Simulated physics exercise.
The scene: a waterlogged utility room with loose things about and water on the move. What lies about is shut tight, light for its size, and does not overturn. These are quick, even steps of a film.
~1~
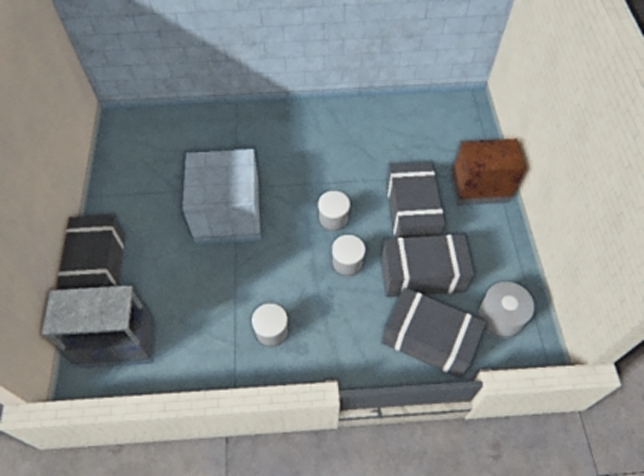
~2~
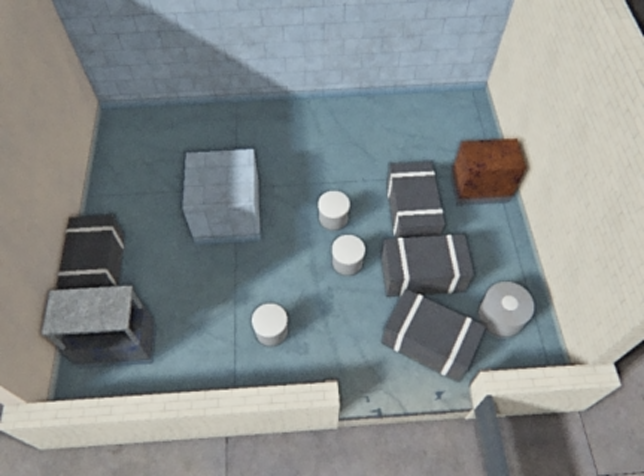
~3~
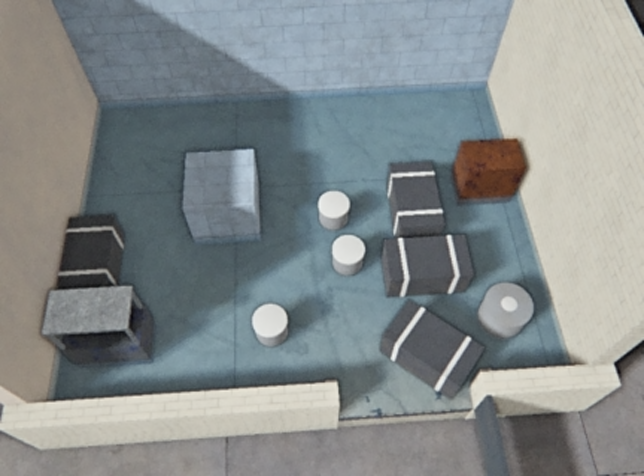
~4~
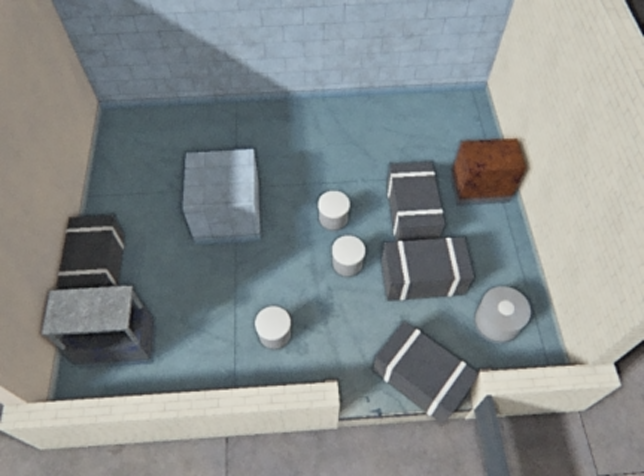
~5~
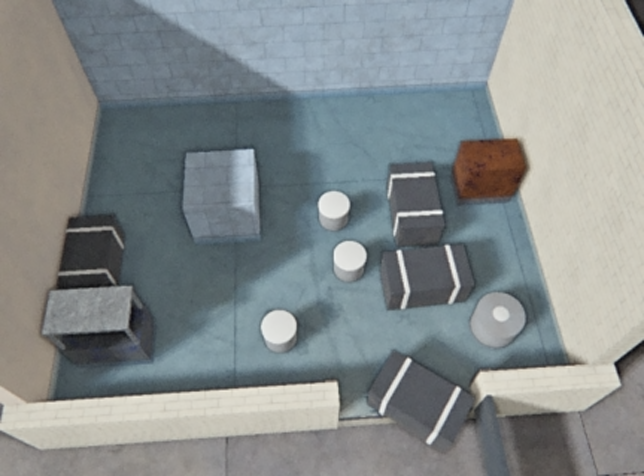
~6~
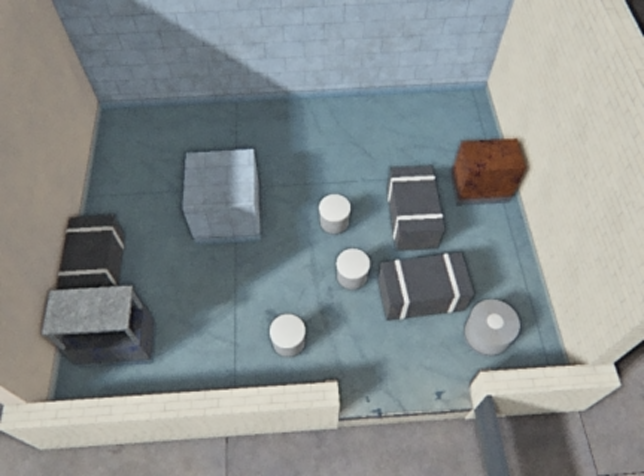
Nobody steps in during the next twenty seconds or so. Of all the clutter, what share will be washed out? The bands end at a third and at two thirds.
Share: Two thirds or above.
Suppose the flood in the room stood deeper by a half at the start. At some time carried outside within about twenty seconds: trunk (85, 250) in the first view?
Verdict: Inside.
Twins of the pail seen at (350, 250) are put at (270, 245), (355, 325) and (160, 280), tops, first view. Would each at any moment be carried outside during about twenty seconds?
As listed: Through, gone, out.
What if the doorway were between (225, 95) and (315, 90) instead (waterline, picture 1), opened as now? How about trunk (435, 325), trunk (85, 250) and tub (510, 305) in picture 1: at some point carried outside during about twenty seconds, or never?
In turn: Stays, left behind, kept in.
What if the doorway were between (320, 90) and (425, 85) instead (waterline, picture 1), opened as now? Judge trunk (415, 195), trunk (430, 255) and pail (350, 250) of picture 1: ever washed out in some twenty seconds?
In turn: Yes, gone, washed out.
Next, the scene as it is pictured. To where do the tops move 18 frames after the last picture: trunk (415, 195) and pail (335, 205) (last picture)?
At about (459, 338) and (402, 330).
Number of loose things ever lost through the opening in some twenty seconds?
The number is 7.
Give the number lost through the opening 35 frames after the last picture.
The number is 7.
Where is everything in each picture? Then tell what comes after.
The first frame shows a tub at (510, 303), afloat; a trunk at (428, 257) floats; 0 of 8 have shifted.
The second frame shows a tub at (510, 303) floats; a trunk at (428, 257) floats; 0 of 8 have shifted.
The third frame shows a tub at (509, 304), afloat; a trunk at (428, 257), afloat; 1 of 8 have shifted.
The fourth frame shows a tub at (506, 308), afloat, close to its start; a trunk at (428, 260), afloat; 2 of 8 have shifted.
The fifth frame shows a tub at (501, 314) floats, close to its start; a trunk at (428, 268), afloat, close to its start; 5 of 8 have shifted.
The sixth frame shows a tub at (495, 322) floats, close to its start; a trunk at (427, 278) floats, close to its start; 5 of 8 have shifted.
A moment on, 1 of 8 are out; 7 afloat.
Next, 5 of 8 are out; 3 afloat.
Later, 7 of 8 are out; 1 afloat.
In the end, 7 of 8 are out; 1 afloat.
